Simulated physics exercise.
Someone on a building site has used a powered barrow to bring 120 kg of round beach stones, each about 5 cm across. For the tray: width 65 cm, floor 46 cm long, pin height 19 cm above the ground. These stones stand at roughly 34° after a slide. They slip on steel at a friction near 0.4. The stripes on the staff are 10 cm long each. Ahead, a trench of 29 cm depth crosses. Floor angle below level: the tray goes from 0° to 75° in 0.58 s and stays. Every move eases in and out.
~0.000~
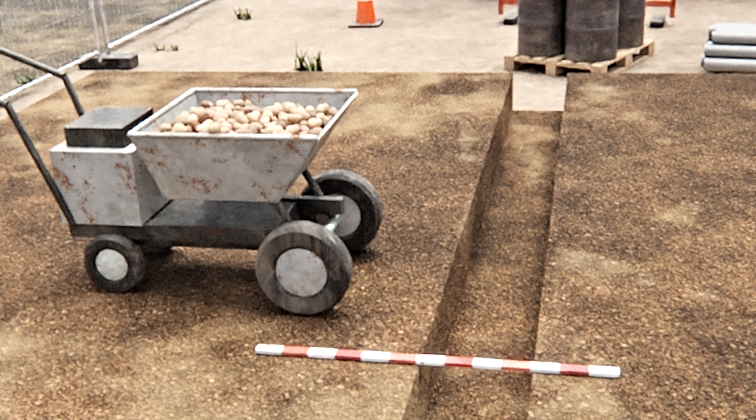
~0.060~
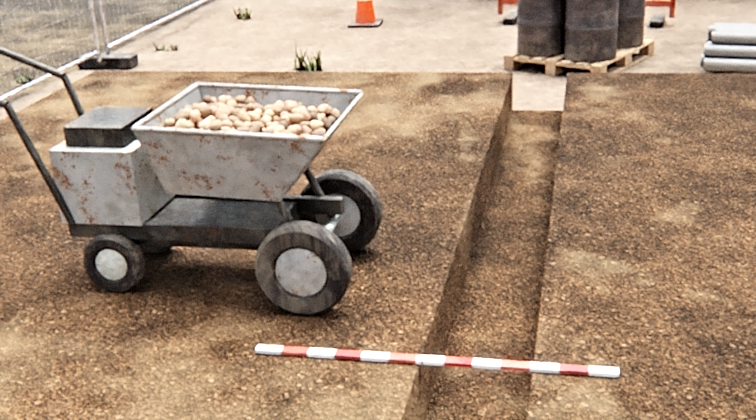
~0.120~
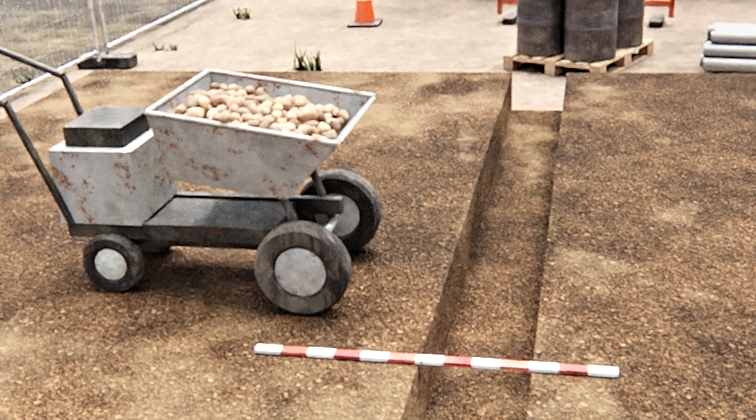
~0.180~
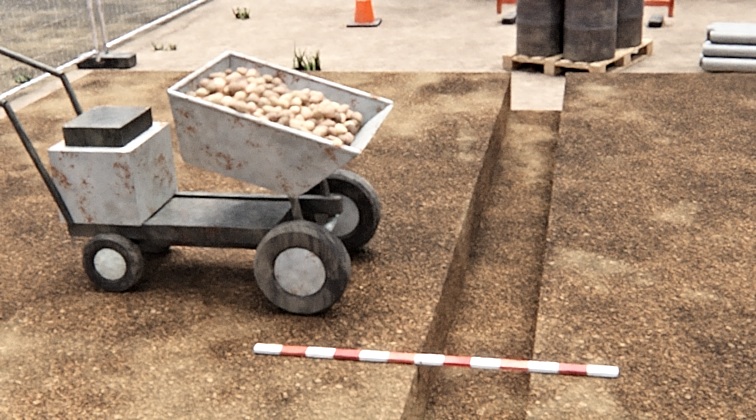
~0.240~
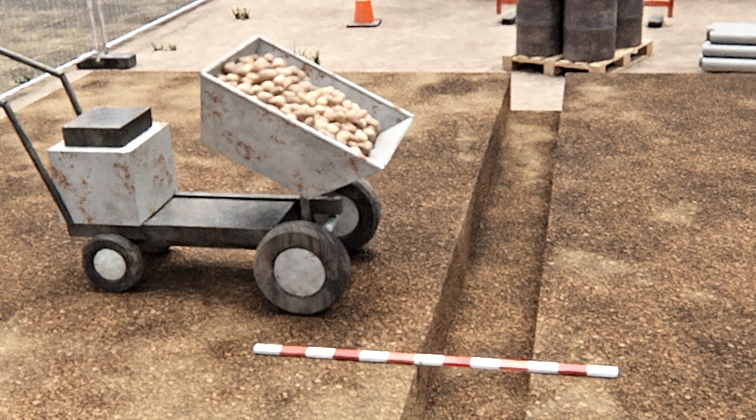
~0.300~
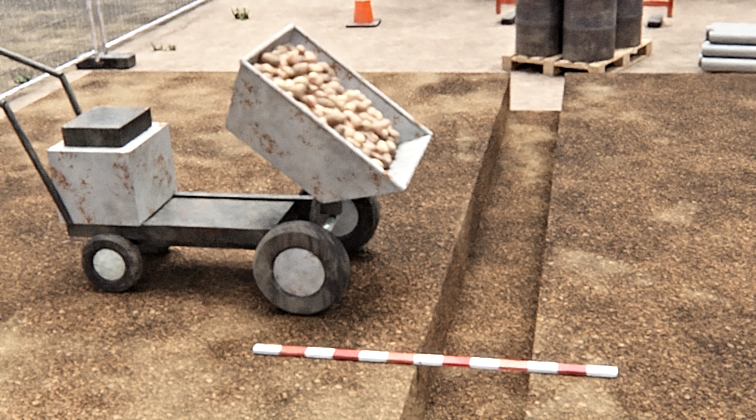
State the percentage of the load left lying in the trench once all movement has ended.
The share left there is about 59 per cent.
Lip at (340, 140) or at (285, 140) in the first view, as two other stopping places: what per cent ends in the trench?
It comes to about 40 and 85 in a hundred.
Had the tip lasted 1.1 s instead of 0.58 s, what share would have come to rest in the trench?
That would give about 85 percent.
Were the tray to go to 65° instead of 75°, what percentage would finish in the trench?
Around 60 per cent would finish in the trench.
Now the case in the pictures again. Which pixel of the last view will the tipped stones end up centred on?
Roughly at pixel (531, 331).
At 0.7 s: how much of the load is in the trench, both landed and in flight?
About 50 per cent by then.
After 0.4 s the floor is at 63°; 100 % in the tray; the foremost stones are at (426, 207).
After 0.7 s the floor is at 75°; 47 % in the tray, 48 % in the trench, 5 % past the trench; the foremost stones are at (557, 294).
After 1.0 s the floor is at 75°; 3 % in the tray, 56 % in the trench, 41 % past the trench; the foremost stones are past the picture's edge.
After 3.0 s the floor is at 75°; 0 % in the tray, 59 % in the trench, 41 % past the trench; the foremost stones are past the picture's edge.
